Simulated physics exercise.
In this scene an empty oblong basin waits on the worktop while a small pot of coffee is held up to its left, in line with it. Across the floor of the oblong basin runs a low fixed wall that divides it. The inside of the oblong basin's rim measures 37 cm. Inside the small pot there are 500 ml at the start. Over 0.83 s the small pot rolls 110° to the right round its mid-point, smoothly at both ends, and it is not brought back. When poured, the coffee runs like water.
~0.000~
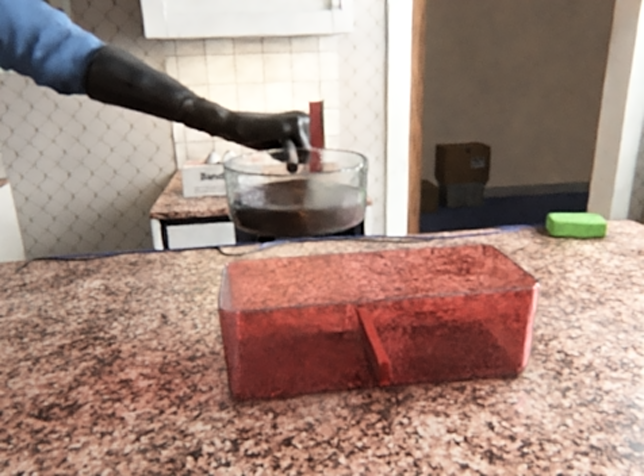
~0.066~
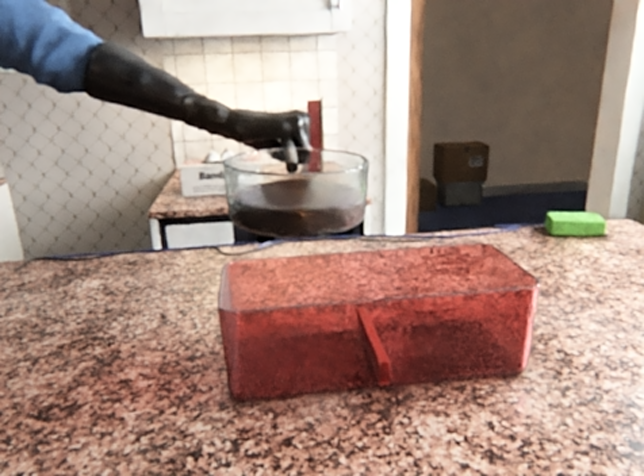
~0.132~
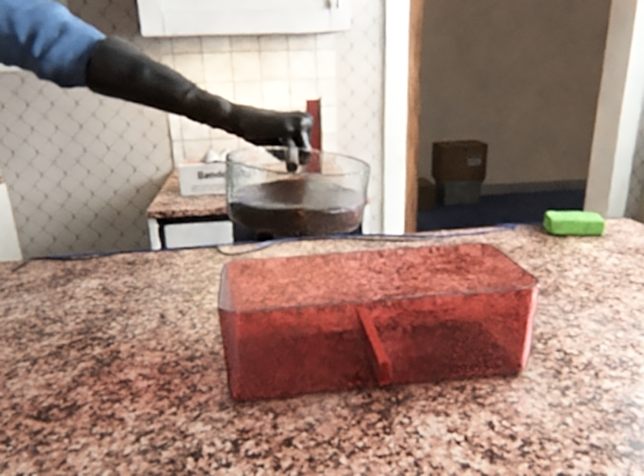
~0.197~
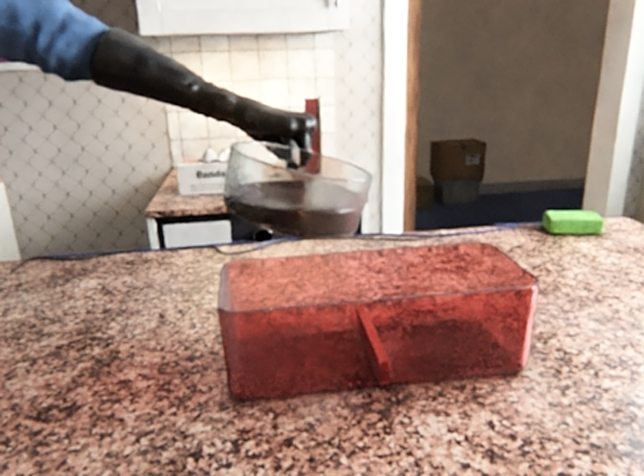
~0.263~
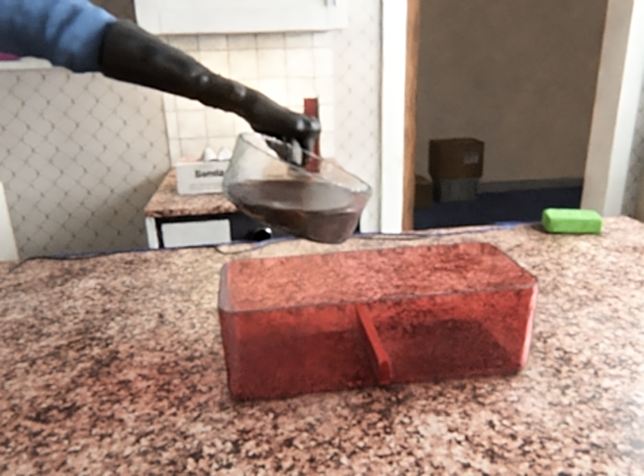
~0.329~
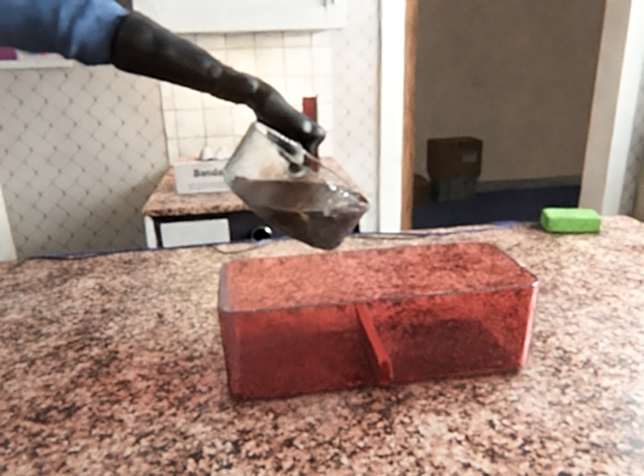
To begin with, a black-gloved hand holds a clear glass pot of dark coffee level above and behind an empty, see-through red oblong basin on the speckled worktop. The hand then gradually rolls the pot to the right into a steep tilt, and the coffee shifts toward its lowered right side.
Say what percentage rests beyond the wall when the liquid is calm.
Roughly 59 per cent rests beyond the wall.
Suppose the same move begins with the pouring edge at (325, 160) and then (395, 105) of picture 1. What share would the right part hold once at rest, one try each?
Some 20 and 90 per cent, in that order.
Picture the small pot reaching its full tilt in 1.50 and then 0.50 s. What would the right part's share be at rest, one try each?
Roughly 70 per cent the first time and 55 per cent the second.
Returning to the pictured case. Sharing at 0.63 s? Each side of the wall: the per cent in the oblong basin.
8 left and 50 right, roughly.
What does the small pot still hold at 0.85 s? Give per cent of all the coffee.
Roughly 4 per cent.
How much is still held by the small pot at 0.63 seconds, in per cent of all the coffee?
At that time about 26 in a hundred parts are still held.
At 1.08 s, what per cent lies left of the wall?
The left part holds close to 40 per cent.
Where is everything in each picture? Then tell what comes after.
Tilt 0°; pouring edge (366, 159); surface from (231, 197) to (362, 190); the oblong basin's rim runs from (222, 286) to (515, 264); the wall's top is at (372, 334), in the first frame.
Tilt 2°; pouring edge (366, 160); surface from (231, 196) to (362, 190), in the second frame.
Tilt 7°; pouring edge (368, 166); surface from (229, 194) to (361, 192), in the third frame.
Tilt 15°; pouring edge (370, 176); surface from (227, 191) to (361, 193), in the fourth frame.
Tilt 25°; pouring edge (370, 188); surface from (225, 185) to (362, 194), in the fifth frame.
Tilt 37°; pouring edge (367, 203); surface from (233, 179) to (367, 194), in the sixth frame.
After 0.63 s the tilt is 95° and 26 per cent is still to pour, 8 is left of the wall and 51 right of it.
After 0.85 s the tilt is 110° and 4 per cent is still to pour, 34 is left of the wall and 58 right of it.
After 1.08 s the tilt is 110° and 0 per cent is still to pour, 41 is left of the wall and 58 right of it.
After 1.33 s the tilt is 110° and 0 per cent is still to pour, 41 is left of the wall and 59 right of it.
In the end 41 per cent lies left of the wall, 59 right of it and 0 outside.
